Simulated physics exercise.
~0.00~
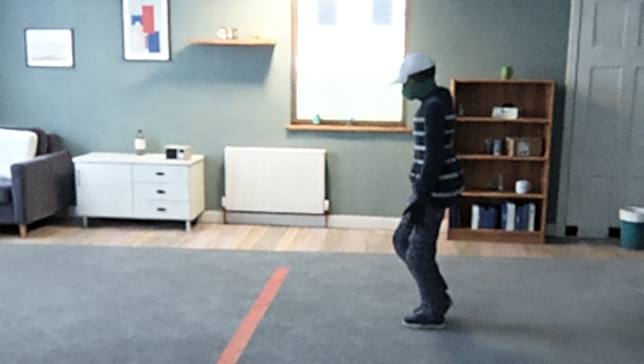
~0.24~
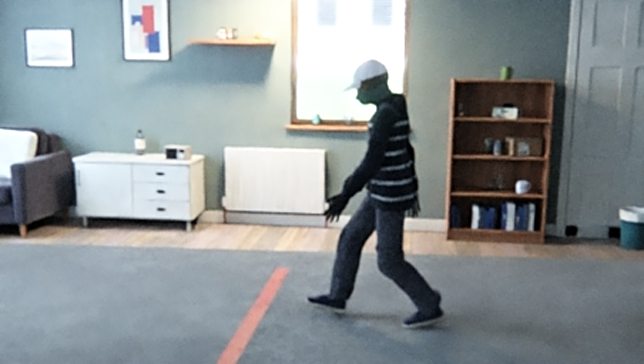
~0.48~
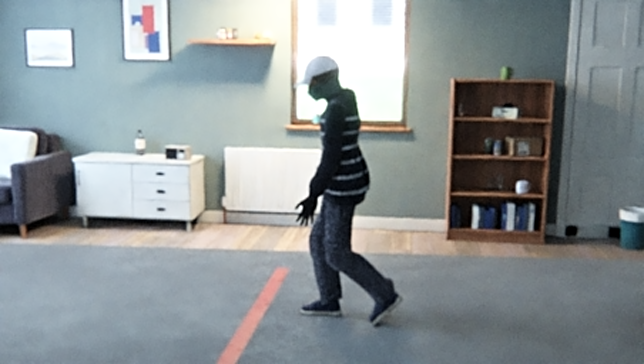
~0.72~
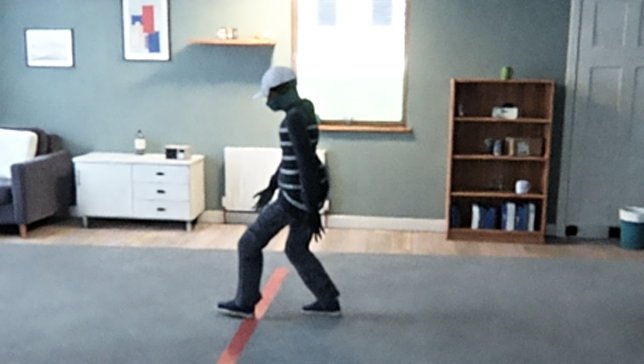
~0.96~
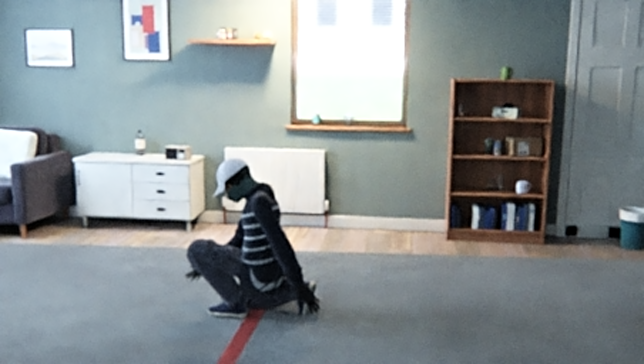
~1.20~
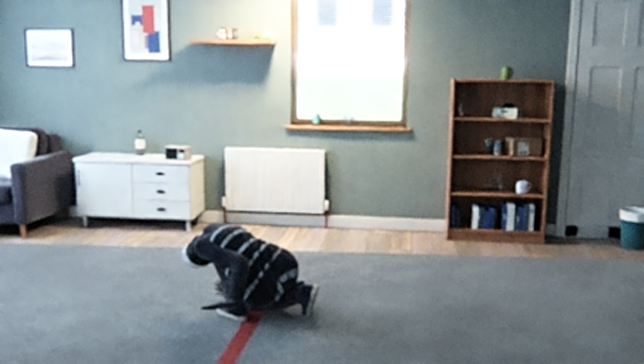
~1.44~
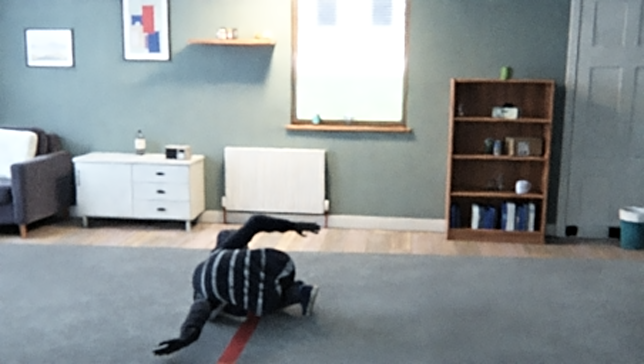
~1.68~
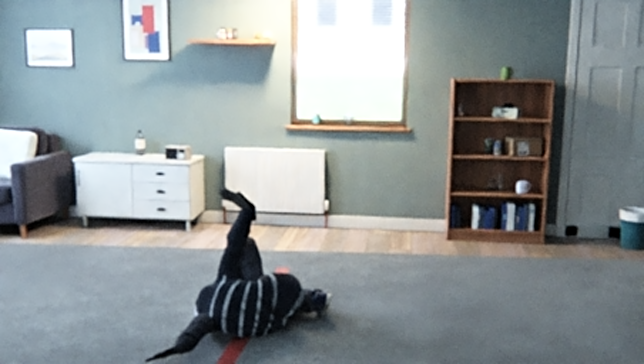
Person in a white cap and striped top walking left to red tape, crouching, folding down and ending sprawled on the floor.
